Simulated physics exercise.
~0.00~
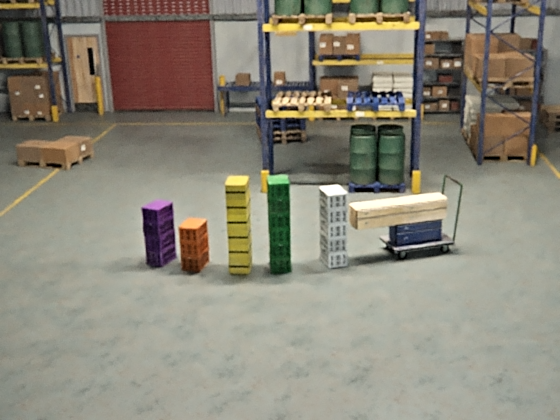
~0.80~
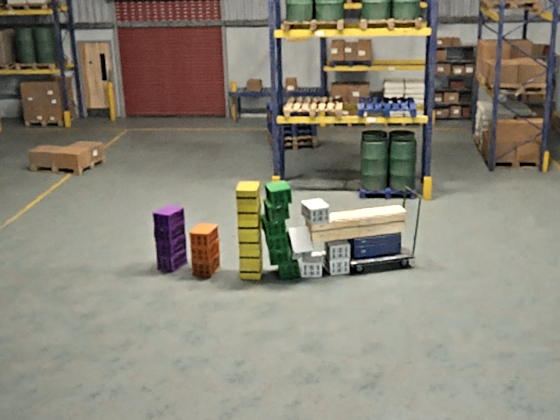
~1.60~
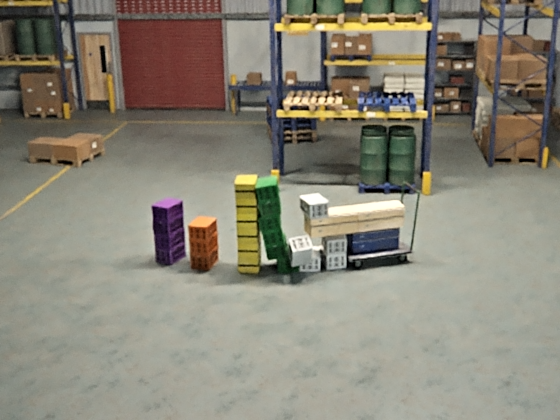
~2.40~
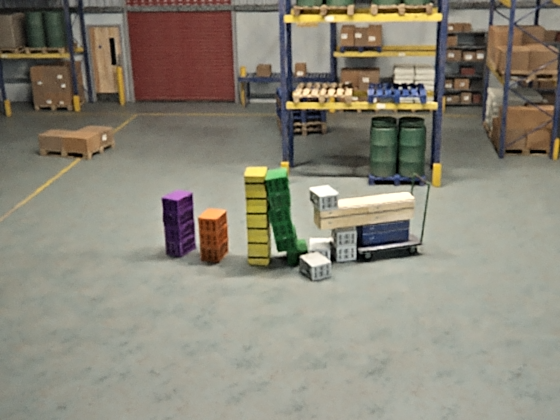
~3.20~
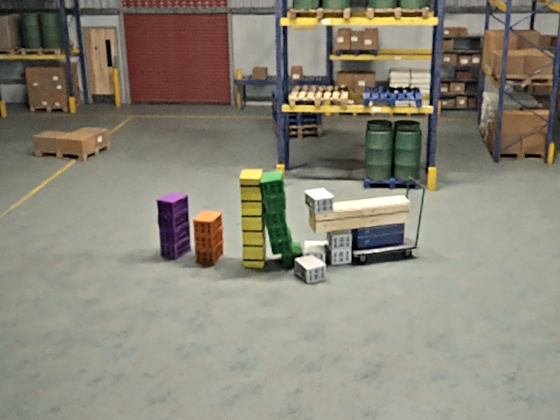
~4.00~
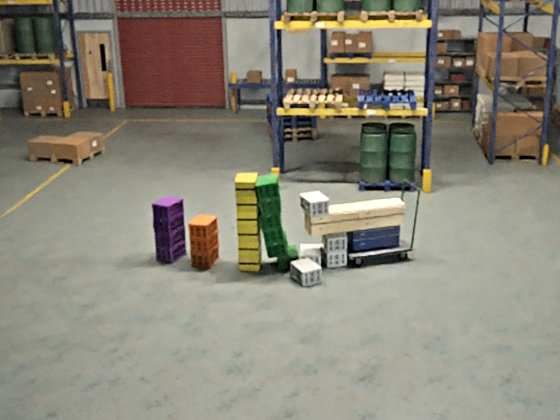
A trolley loaded with long boards rolled left into a pale stack of crates in a warehouse, knocking some down and pushing the green stack into a lean against the yellow one, which stayed standing, as did the orange and purple stacks.
